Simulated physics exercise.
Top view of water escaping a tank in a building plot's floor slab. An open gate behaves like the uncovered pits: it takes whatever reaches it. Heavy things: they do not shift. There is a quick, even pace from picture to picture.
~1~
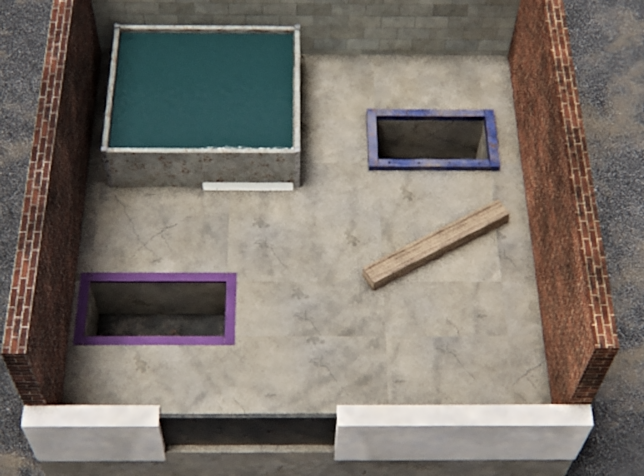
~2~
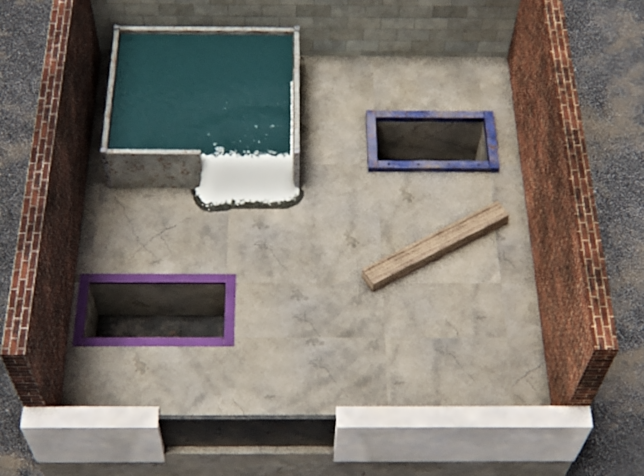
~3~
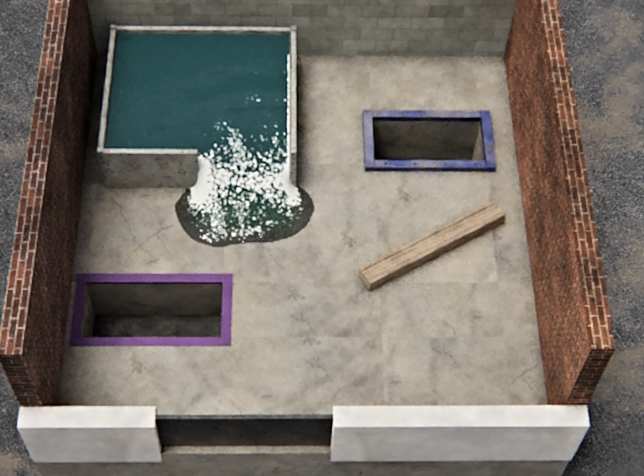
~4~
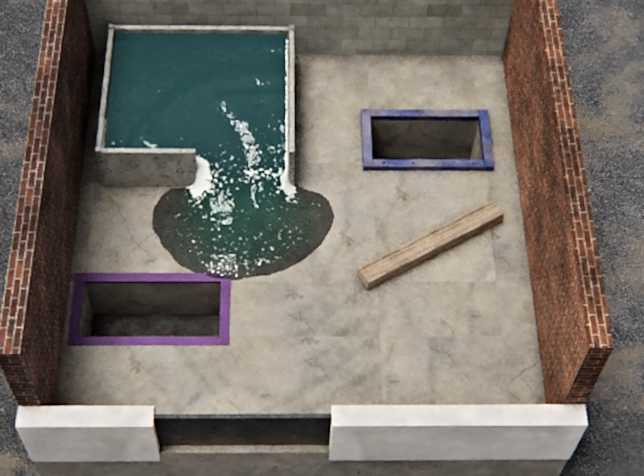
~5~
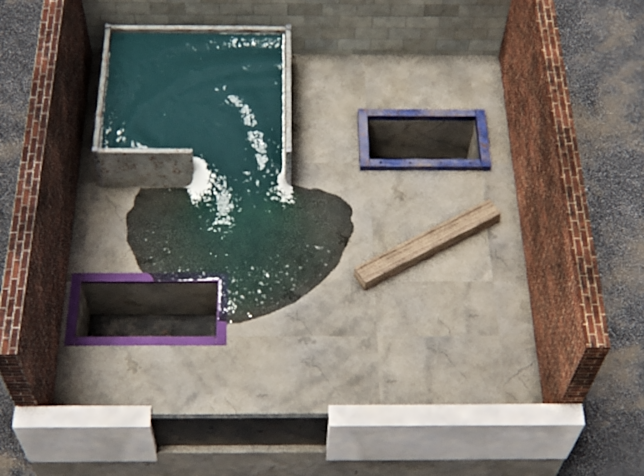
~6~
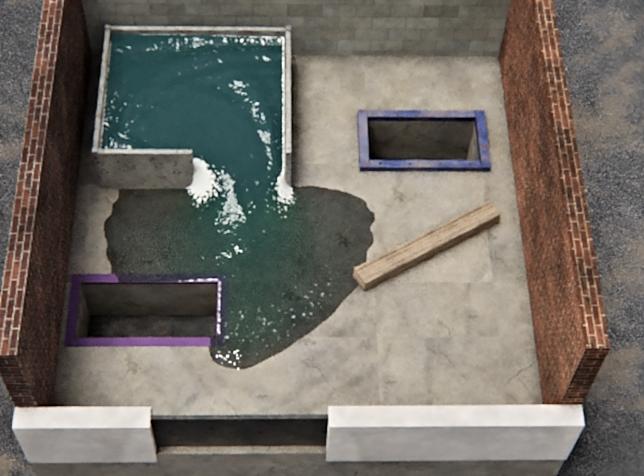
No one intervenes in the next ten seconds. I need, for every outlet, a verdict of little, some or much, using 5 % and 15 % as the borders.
Verdicts: Gate, little; blue pit, little; purple pit, much.
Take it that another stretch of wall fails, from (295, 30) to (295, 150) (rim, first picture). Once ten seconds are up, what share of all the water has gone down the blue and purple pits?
Shares: Blue at 35 percent, purple at 12 percent.
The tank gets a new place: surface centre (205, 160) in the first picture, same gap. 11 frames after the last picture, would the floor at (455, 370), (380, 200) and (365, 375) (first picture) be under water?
Spot 1 wetted, spot 2 unwetted, and spot 3 wetted.
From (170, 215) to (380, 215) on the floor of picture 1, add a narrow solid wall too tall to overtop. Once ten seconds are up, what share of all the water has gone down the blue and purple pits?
The blue pit gets 4 per cent and the purple pit gets 20 per cent.
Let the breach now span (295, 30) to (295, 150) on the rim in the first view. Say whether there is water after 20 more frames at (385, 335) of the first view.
Untouched.
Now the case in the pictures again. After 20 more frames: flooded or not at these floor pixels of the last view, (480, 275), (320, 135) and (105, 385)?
Point by point: Swamped; unwetted; swamped.
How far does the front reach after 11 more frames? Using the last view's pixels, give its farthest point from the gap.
Roughly (546, 431).
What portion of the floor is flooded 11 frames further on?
45 %, roughly.
A moment on, water covers 35 % of the floor; the gate 0 %, the blue pit 0 %, the purple pit 5 %.
Next, water covers 45 % of the floor; the gate 0 %, the blue pit 0 %, the purple pit 10 %.
Then, water covers 65 % of the floor; the gate 0 %, the blue pit 0 %, the purple pit 16 %.
Later, water covers 75 % of the floor; the gate 0 %, the blue pit 0 %, the purple pit 26 %.
In the end, water covers 90 % of the floor; the gate 0 %, the blue pit 0 %, the purple pit 38 %.
